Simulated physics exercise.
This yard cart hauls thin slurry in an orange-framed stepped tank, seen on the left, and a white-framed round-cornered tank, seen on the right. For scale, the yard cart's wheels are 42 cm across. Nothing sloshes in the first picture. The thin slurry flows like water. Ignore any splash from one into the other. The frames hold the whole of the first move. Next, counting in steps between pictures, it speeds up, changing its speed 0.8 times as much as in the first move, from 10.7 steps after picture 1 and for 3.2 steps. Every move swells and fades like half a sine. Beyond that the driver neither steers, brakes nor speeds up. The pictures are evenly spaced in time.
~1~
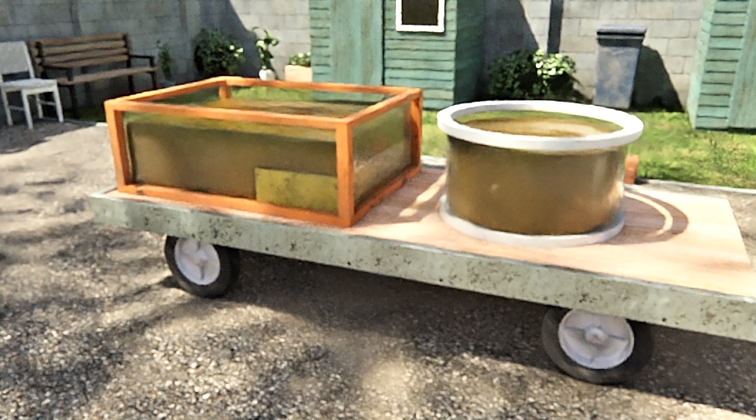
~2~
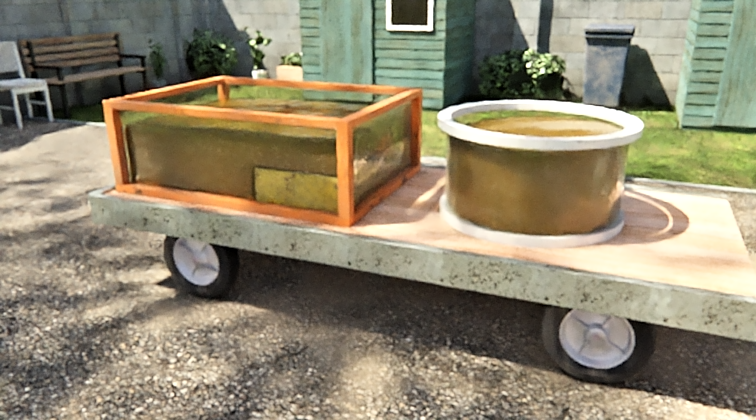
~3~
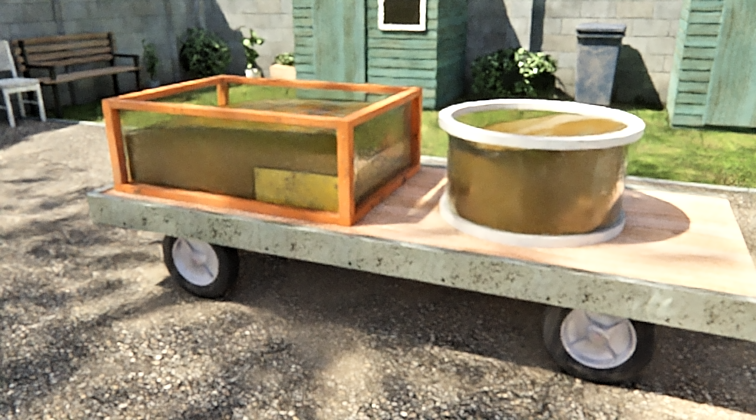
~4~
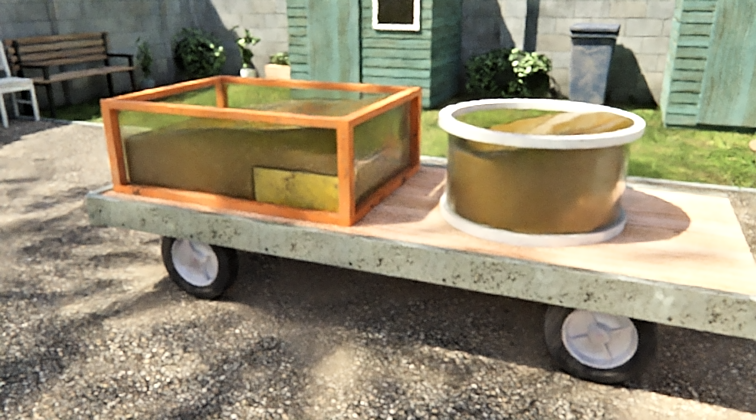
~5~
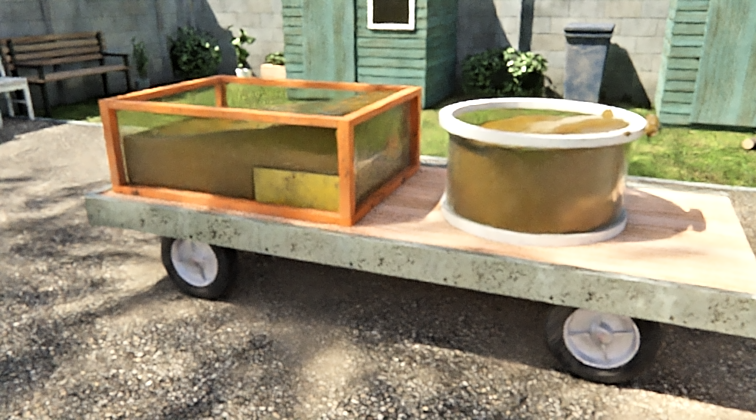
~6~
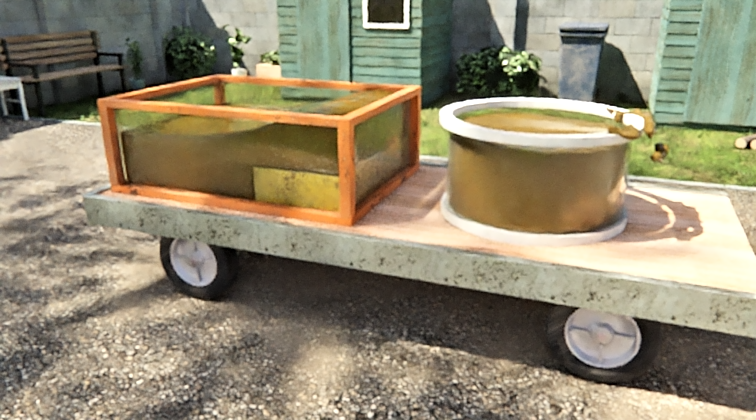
A yard cart rolled slowly to the right past a bench and green sheds, its murky liquid surging rightward in both the orange-framed and round tanks before some slopped over the round one's right rim.
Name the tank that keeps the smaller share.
The right one.
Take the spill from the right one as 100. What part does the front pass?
Some 30 per cent of it.
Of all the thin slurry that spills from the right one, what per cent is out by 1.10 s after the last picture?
About 10 per cent.
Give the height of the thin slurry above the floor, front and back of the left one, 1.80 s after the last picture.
Front 36 cm, back 30 cm.
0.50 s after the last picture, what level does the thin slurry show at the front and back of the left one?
About 32 cm in front and 34 cm behind.
Then, 0.50 s later than the final frame, the left one has lost nothing (front 31 cm, back 35 cm); the right one has lost nothing (front 34 cm, back 33 cm).
Then, 1.10 s later than the final frame, the left one has lost nothing (front 22 cm, back 36 cm); the right one has lost nothing (front 28 cm, back 41 cm).
Then, 1.80 s later than the final frame, the left one has lost nothing (front 37 cm, back 30 cm); the right one has lost 2 per cent, over the back, a little elsewhere (front 41 cm, back 26 cm).
Then, 4.23 s later than the final frame, the left one has lost nothing; the right one has lost 3 per cent, over the back and the front, a little elsewhere.
